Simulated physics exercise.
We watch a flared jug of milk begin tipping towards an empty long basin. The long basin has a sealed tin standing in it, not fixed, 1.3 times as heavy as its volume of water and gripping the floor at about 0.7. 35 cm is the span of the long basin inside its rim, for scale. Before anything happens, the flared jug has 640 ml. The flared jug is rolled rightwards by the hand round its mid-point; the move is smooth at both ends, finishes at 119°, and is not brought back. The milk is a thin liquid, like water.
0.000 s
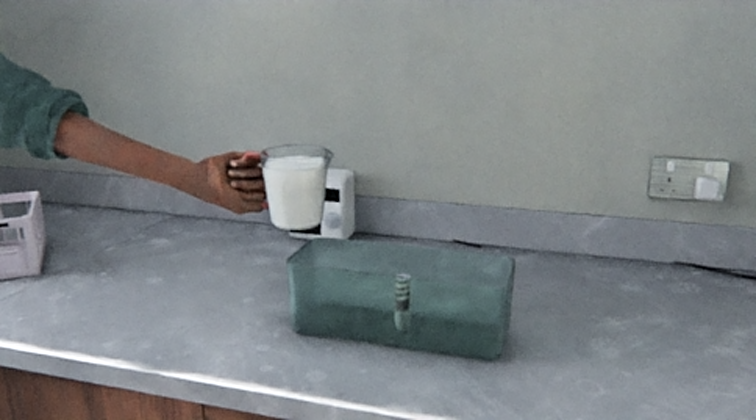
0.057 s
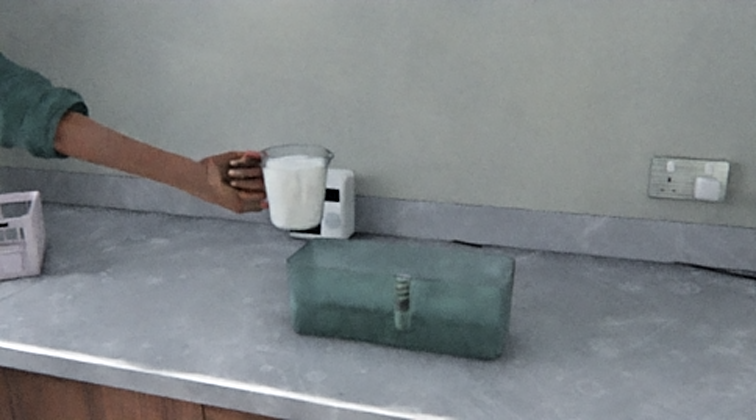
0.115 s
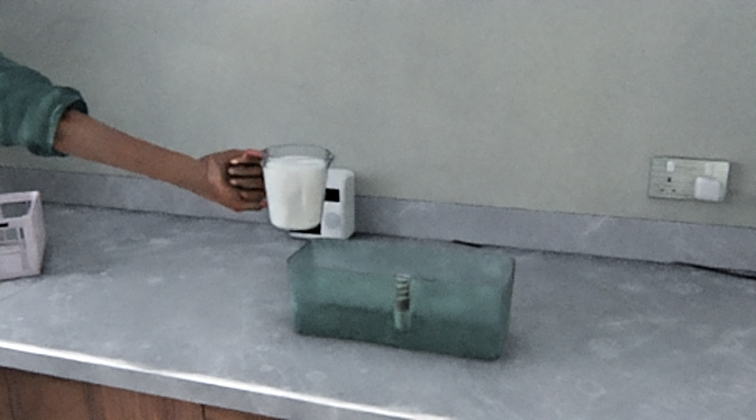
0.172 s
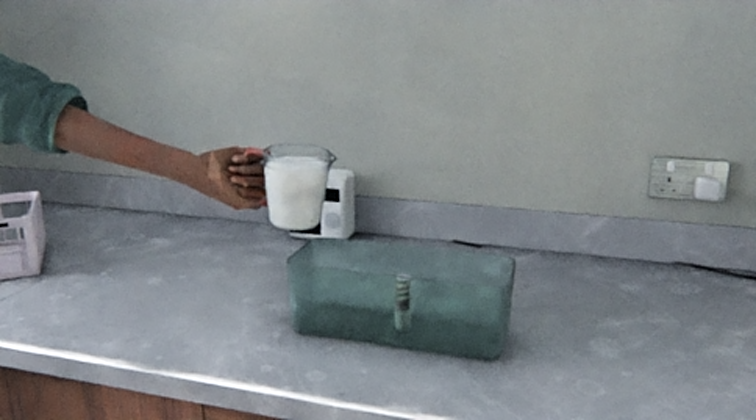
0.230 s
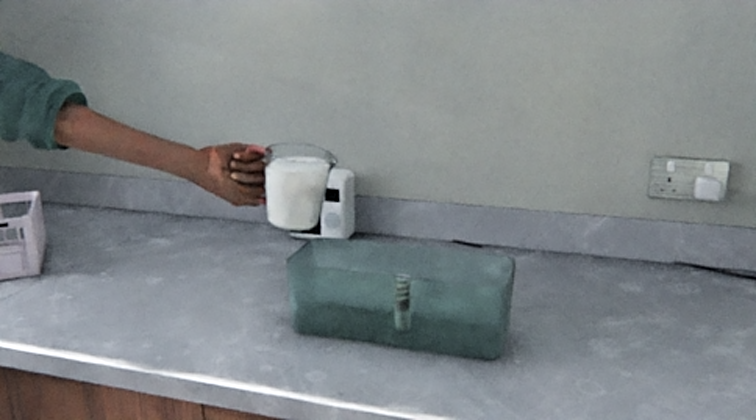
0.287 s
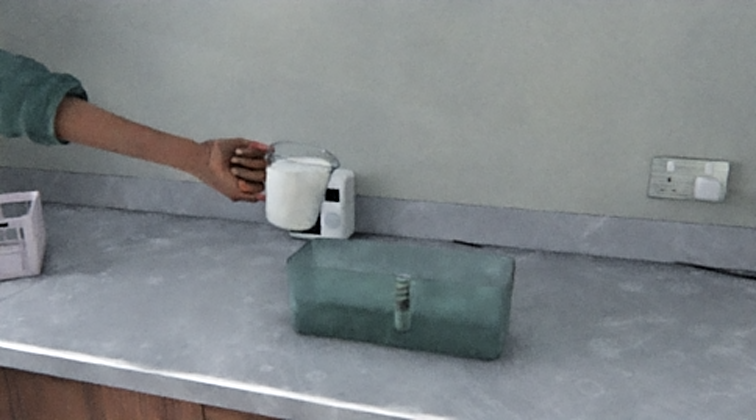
The clip shows a hand holding a flared jug of milk above a grey worktop, beside a long green basin. The hand slowly tilts the jug slightly to the right, while the basin stays still.
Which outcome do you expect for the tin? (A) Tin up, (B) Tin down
(A) Tin up.
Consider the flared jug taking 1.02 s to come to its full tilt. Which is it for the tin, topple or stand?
The tin would stay balanced.
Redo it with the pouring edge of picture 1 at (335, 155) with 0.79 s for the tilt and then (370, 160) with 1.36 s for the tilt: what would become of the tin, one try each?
First it stays on its base; then it tips over.
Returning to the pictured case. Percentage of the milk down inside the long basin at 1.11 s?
My estimate is about 82 percent.
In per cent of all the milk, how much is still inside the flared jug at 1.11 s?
About 12 per cent.
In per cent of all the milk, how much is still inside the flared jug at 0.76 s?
Near 72 in a hundred.
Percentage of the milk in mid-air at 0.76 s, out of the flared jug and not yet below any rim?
About 16 per cent.
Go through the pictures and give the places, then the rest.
In the first picture, tilt 0°; pouring edge (333, 156); surface from (269, 160) to (326, 165); the long basin's rim runs from (300, 250) to (511, 273); the tin's top is at (403, 280).
In the second picture, tilt 1°; pouring edge (333, 156); surface from (270, 160) to (326, 165).
In the third picture, tilt 2°; pouring edge (334, 157); surface from (270, 160) to (327, 165).
In the fourth picture, tilt 5°; pouring edge (335, 159); surface from (271, 160) to (328, 166).
In the fifth picture, tilt 8°; pouring edge (337, 162); surface from (272, 161) to (330, 166).
In the sixth picture, tilt 13°; pouring edge (339, 166); surface from (273, 162) to (333, 167).
After 0.76 s the tilt is 70° and 72 per cent is still to pour; the tin stands where it began.
After 1.11 s the tilt is 109° and 11 per cent is still to pour; the tin stands where it began.
After 1.47 s the tilt is 119° and 0 per cent is still to pour; the tin stands where it began.
After 1.86 s the tilt is 119° and 0 per cent is still to pour; the tin stands where it began.
In the end the tin stands where it began.
